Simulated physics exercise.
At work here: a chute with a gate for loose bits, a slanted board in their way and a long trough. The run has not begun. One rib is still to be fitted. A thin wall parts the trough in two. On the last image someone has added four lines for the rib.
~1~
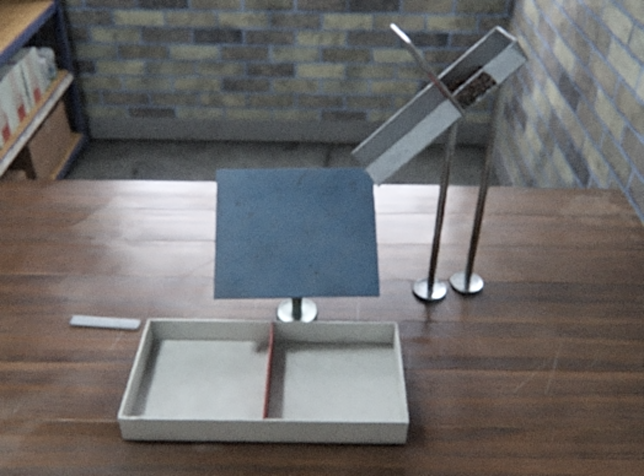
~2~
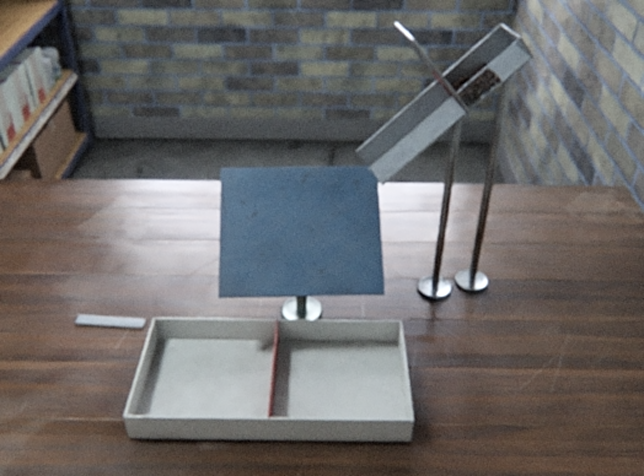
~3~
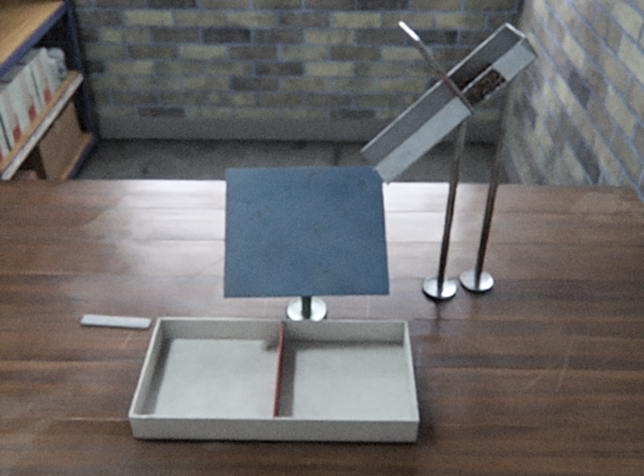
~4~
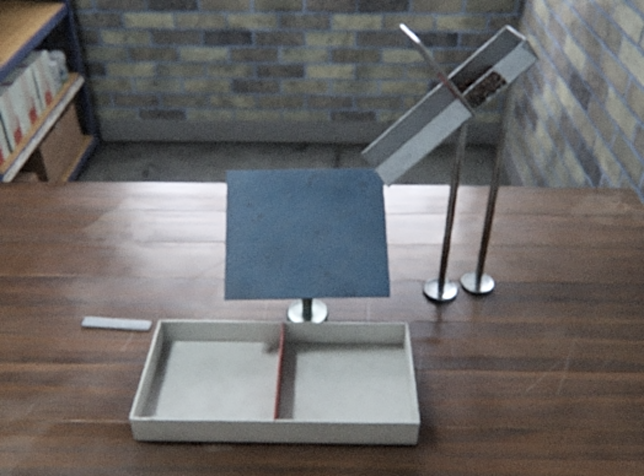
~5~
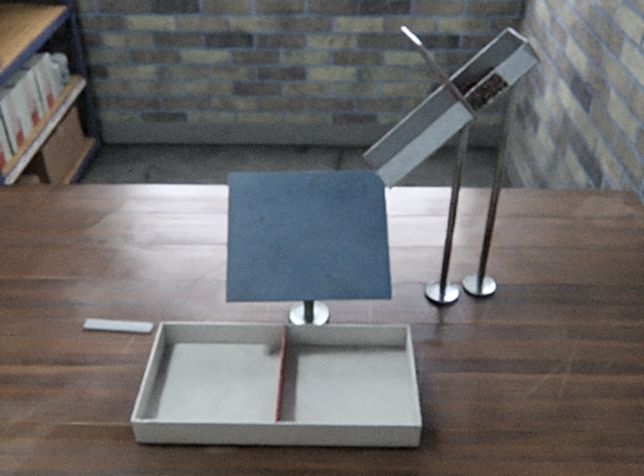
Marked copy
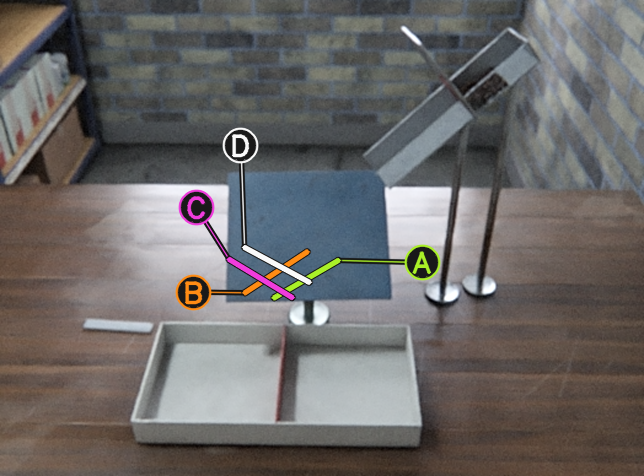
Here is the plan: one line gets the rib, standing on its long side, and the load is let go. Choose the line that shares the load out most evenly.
Take B.
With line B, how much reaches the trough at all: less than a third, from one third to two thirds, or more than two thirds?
Line B gives more than two thirds.
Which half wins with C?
Right.
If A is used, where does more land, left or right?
Left.
On the marked copy, line A from (338, 260) to (274, 297); line B from (307, 251) to (244, 292); line C from (229, 259) to (292, 297); line D from (244, 247) to (309, 282).
If A is chosen, of what is caught, most in the left half, a small part in the right.
If B is chosen, of what is caught, about a third in the left half, about two thirds in the right.
If C is chosen, of what is caught, a small part in the left half, nearly all in the right.
If D is chosen, of what is caught, a small part in the left half, nearly all in the right.
